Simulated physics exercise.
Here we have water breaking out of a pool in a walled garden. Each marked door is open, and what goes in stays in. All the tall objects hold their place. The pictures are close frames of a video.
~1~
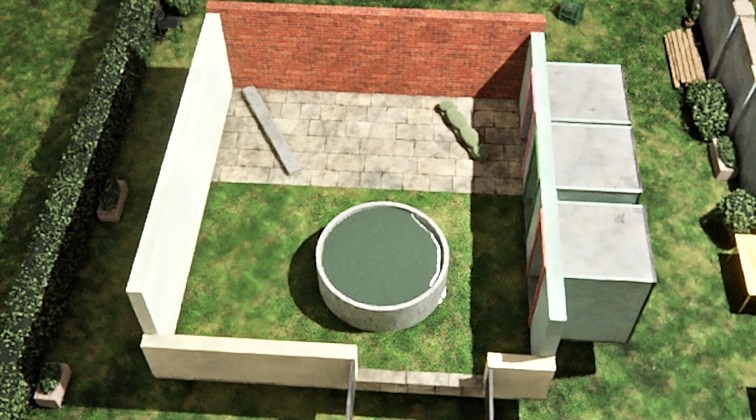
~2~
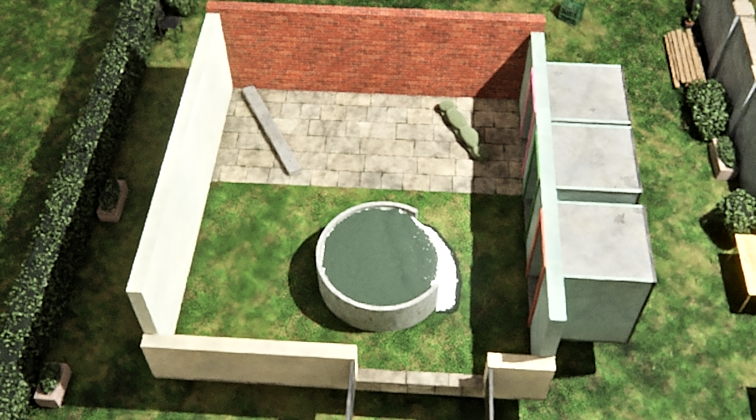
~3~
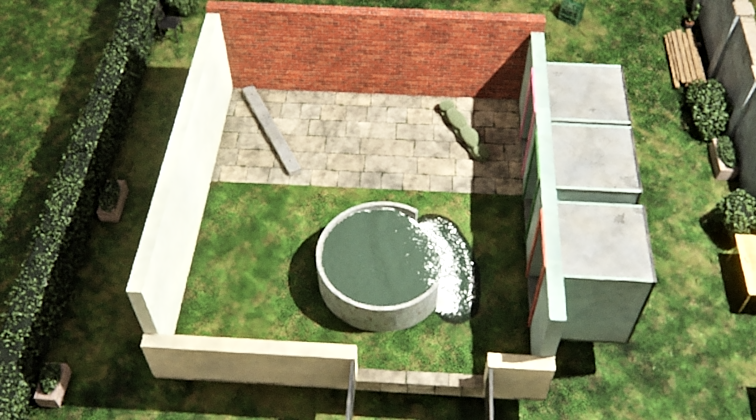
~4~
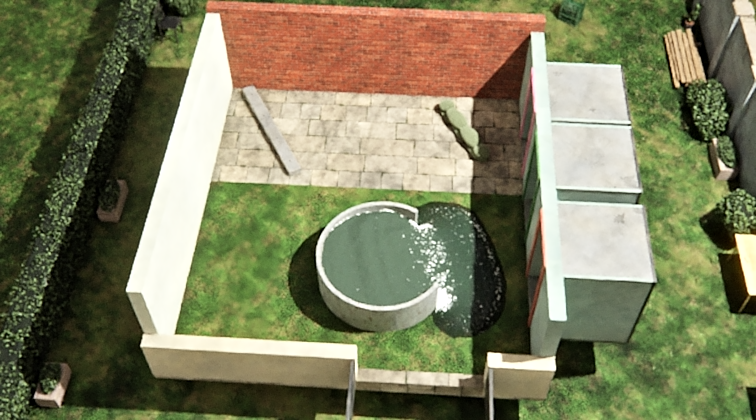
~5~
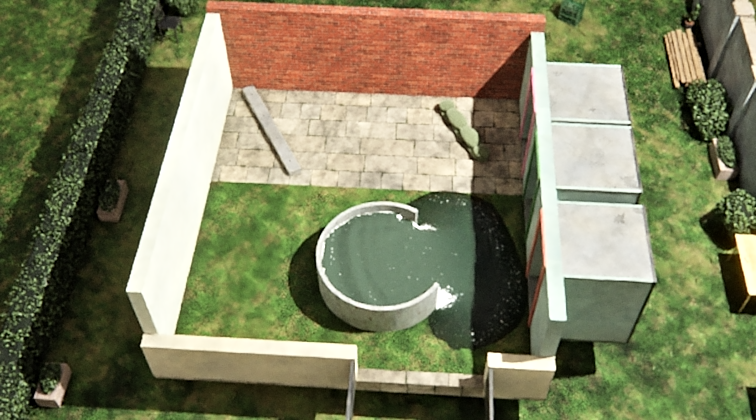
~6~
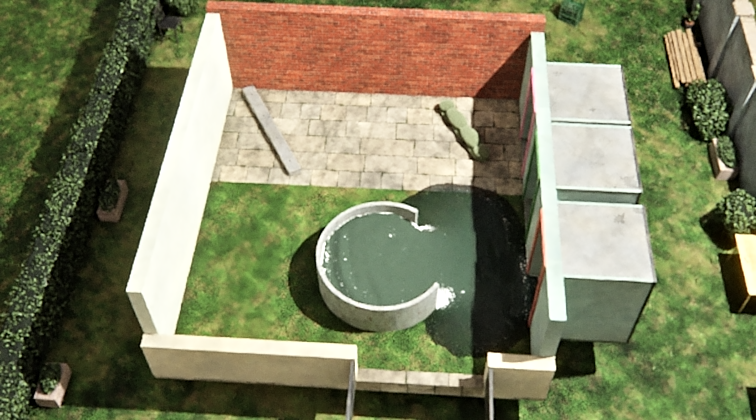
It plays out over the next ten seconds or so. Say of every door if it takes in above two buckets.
In the end: The pink door takes more than that; the red door takes more than that; the green door takes more than that.
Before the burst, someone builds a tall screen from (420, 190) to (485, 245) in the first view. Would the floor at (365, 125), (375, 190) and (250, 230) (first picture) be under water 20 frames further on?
In turn: Awash, wet, not flooded.
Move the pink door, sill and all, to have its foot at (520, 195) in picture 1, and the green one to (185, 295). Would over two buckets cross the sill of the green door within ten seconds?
In short: The green one takes less.
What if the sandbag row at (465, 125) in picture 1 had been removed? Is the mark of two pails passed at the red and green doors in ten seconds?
The red door passes that mark, the green door passes that mark.
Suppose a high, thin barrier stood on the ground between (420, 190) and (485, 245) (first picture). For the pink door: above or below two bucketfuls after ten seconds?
Pink holds.
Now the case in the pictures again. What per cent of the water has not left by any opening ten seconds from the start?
Some 66 per cent.
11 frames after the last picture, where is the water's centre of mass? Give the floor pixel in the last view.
Near (441, 259).
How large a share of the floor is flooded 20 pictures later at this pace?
Some 40 per cent.
A moment on, water covers 25 % of the floor; the pink door wet at the sill, nothing in, the red door over two buckets in, the green door over two buckets in.
Next, water covers 30 % of the floor; the pink door under two buckets in, the red door far over two buckets in, the green door far over two buckets in.
Then, water covers 40 % of the floor; the pink door over two buckets in, the red door far over two buckets in, the green door far over two buckets in.
Later, water covers 65 % of the floor; the pink door over two buckets in, the red door far over two buckets in, the green door far over two buckets in.
In the end, water covers 75 % of the floor; the pink door over two buckets in, the red door far over two buckets in, the green door far over two buckets in.
